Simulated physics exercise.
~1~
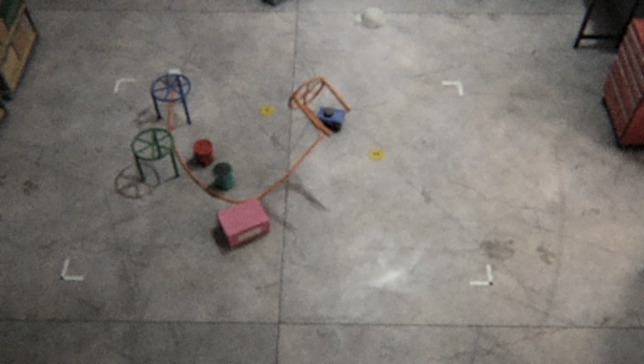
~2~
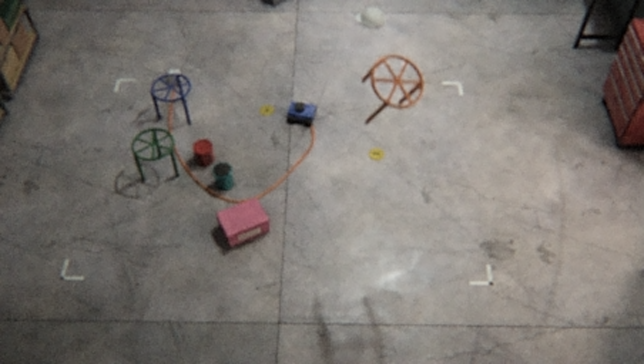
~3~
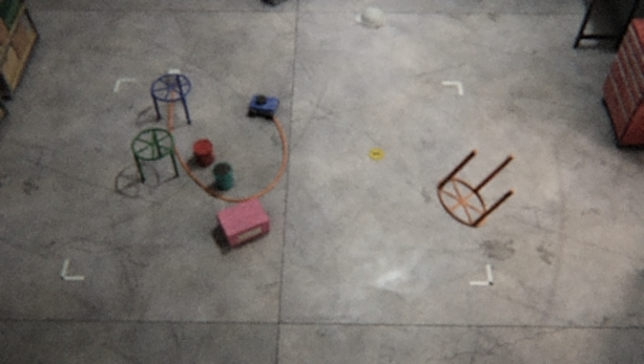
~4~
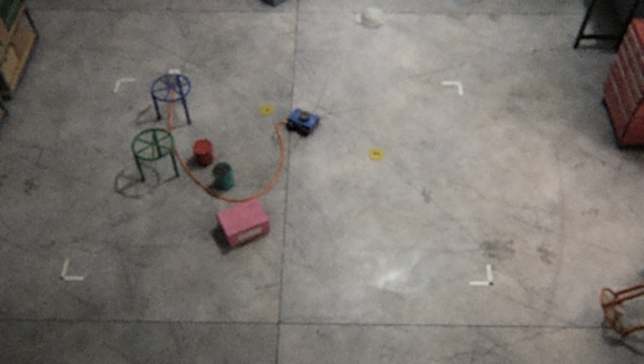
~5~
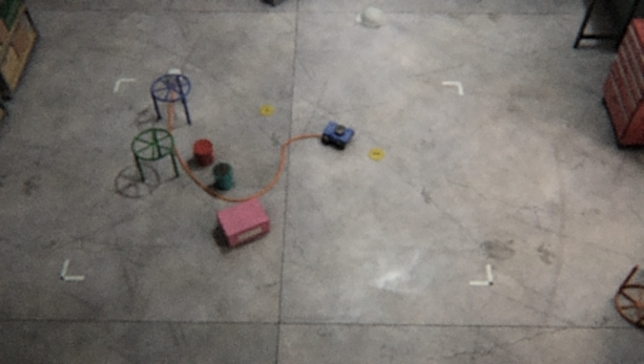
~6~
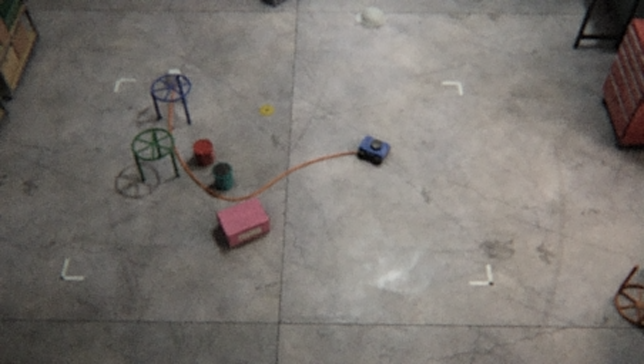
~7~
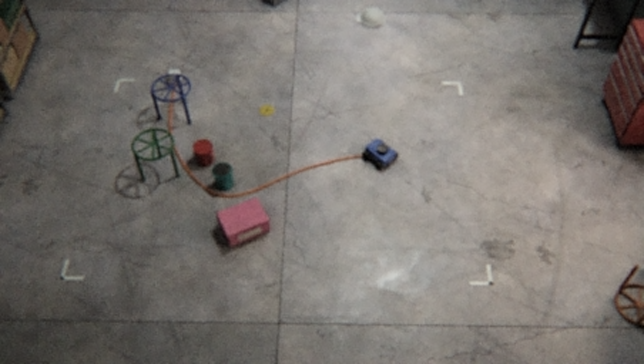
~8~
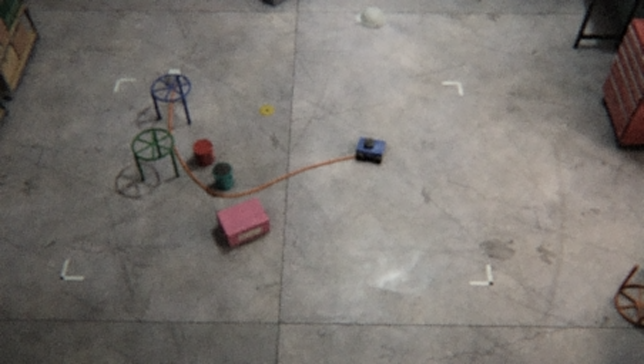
The orange stool moves away to the lower right, then the blue cart pulls its cord rightward.
